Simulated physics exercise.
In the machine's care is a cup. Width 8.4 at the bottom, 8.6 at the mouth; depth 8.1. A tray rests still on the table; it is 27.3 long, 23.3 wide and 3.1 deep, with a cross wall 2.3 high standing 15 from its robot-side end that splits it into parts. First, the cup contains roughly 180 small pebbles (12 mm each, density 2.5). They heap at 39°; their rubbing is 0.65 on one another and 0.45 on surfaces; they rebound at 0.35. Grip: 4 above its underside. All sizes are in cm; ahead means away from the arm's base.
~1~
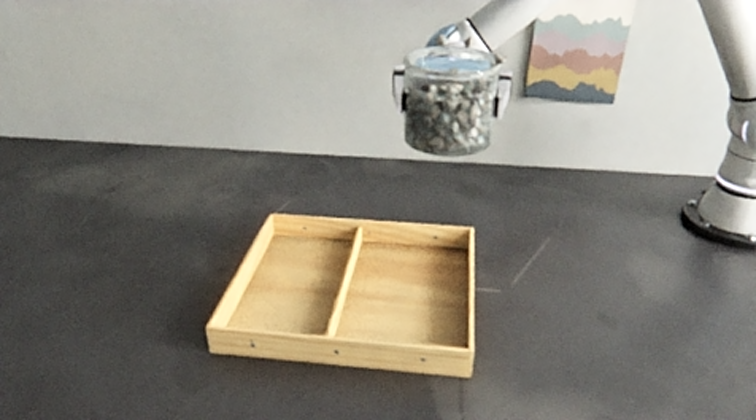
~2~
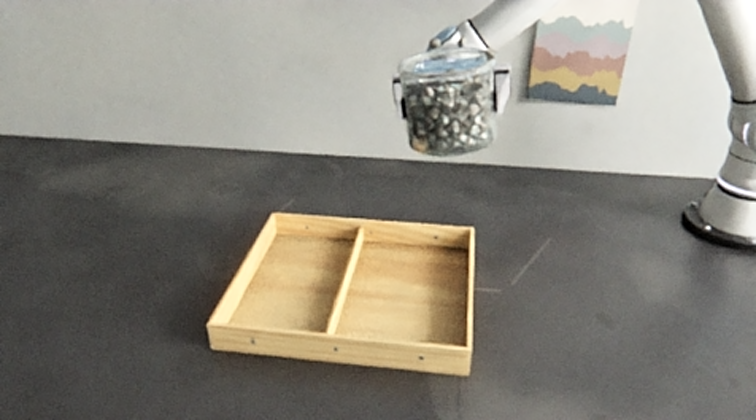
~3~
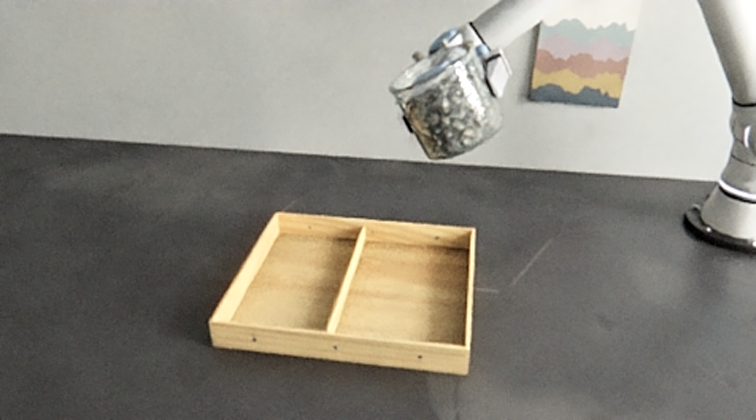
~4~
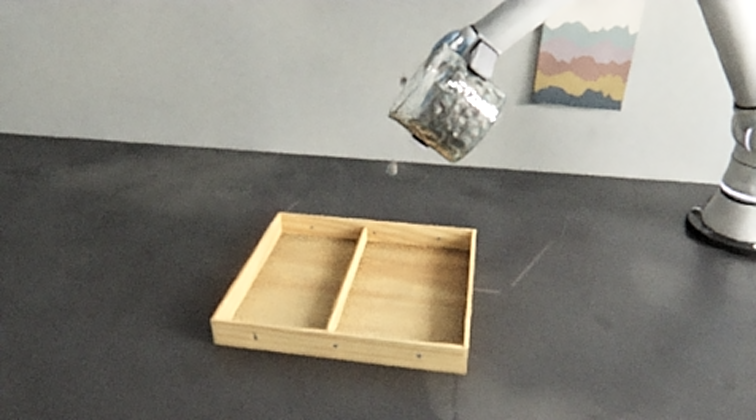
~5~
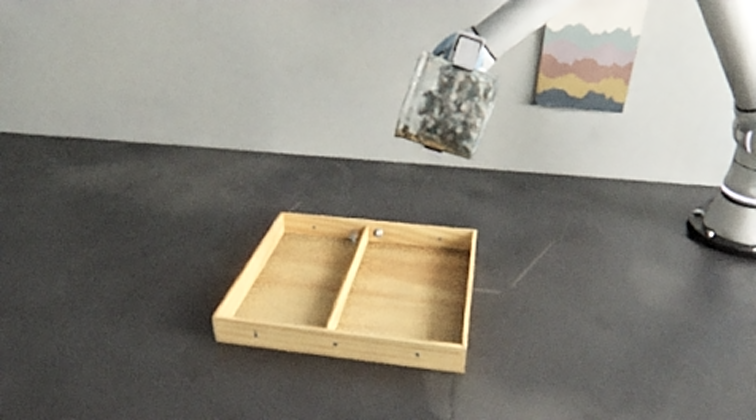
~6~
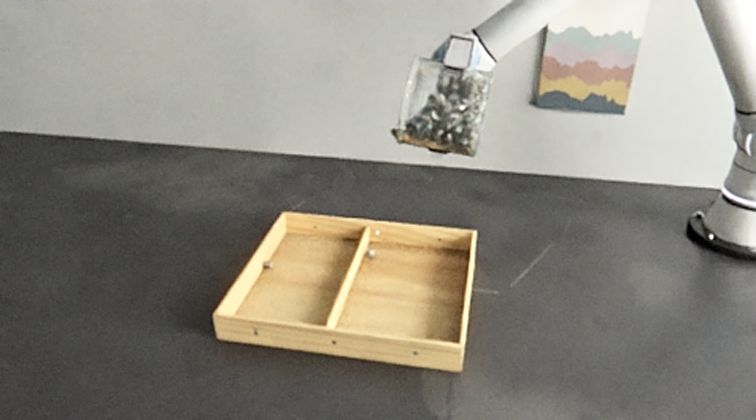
A robot arm held a clear cup of small grey pebbles above a divided wooden tray and tilted it steeply to the left, and a couple of pebbles dropped into the tray.
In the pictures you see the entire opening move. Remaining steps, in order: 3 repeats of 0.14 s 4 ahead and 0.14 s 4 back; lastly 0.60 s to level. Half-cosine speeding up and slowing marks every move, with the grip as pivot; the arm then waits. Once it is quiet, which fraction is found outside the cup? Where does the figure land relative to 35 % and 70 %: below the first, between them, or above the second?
It lands between 35 and 70 %.
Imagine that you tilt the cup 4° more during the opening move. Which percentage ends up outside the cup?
About 65 per cent.
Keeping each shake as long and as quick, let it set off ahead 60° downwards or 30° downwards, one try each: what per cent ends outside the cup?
5 and 30 %.
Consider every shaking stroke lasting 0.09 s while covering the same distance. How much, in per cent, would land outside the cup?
85 %.
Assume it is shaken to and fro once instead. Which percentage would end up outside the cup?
Roughly 30 percent.
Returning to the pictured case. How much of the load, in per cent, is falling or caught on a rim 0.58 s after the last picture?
15 %.
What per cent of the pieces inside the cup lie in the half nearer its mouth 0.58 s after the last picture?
Near 45 %.
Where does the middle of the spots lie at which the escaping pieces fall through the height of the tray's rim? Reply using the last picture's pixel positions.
Centre: Roughly (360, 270).
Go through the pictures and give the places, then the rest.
In the first picture, the cup middle at (449, 102), level; upper third of the load around (452, 94), from x 415 to 500, top at y 40; 175 in the cup.
In the second picture, the cup middle at (449, 102), tilted 8° forward; upper third of the load around (454, 95), from x 415 to 490, top at y 40.
In the third picture, the cup middle at (449, 104), tilted 28° forward; upper third of the load around (461, 94), from x 415 to 490, top at y 45; 174 in the cup, 1 in flight or on a rim.
In the fourth picture, the cup middle at (448, 106), tilted 54° forward; upper third of the load around (460, 91), from x 390 to 490, top at y 65; 174 in the cup, 1 in flight or on a rim.
In the fifth picture, the cup middle at (448, 107), tilted 74° forward; upper third of the load around (462, 91), from x 355 to 485, top at y 70; 173 in the cup, 2 in the robot-side part.
In the sixth picture, the cup middle at (447, 108), tilted 82° forward; upper third of the load around (461, 94), from x 270 to 485, top at y 75; 173 in the cup, 1 in the robot-side part, 1 in the far-side part.
Then, 0.58 s on, tilted 82° forward, highest piece 25 above the table; 95 in the cup, 29 in the robot-side part, 24 in the far-side part, 27 in flight or on a rim.
Then, 1.15 s on, tilted 38° forward, highest piece 27 above the table; 78 in the cup, 59 in the robot-side part, 38 in the far-side part.
Then, 1.64 s on, level, highest piece 27 above the table; 78 in the cup, 59 in the robot-side part, 38 in the far-side part.
Then, 2.69 s on, level, highest piece 27 above the table; 78 in the cup, 59 in the robot-side part, 38 in the far-side part.
In the end, 78 in the cup, 59 in the robot-side part, 38 in the far-side part. That is 55 % outside the cup.
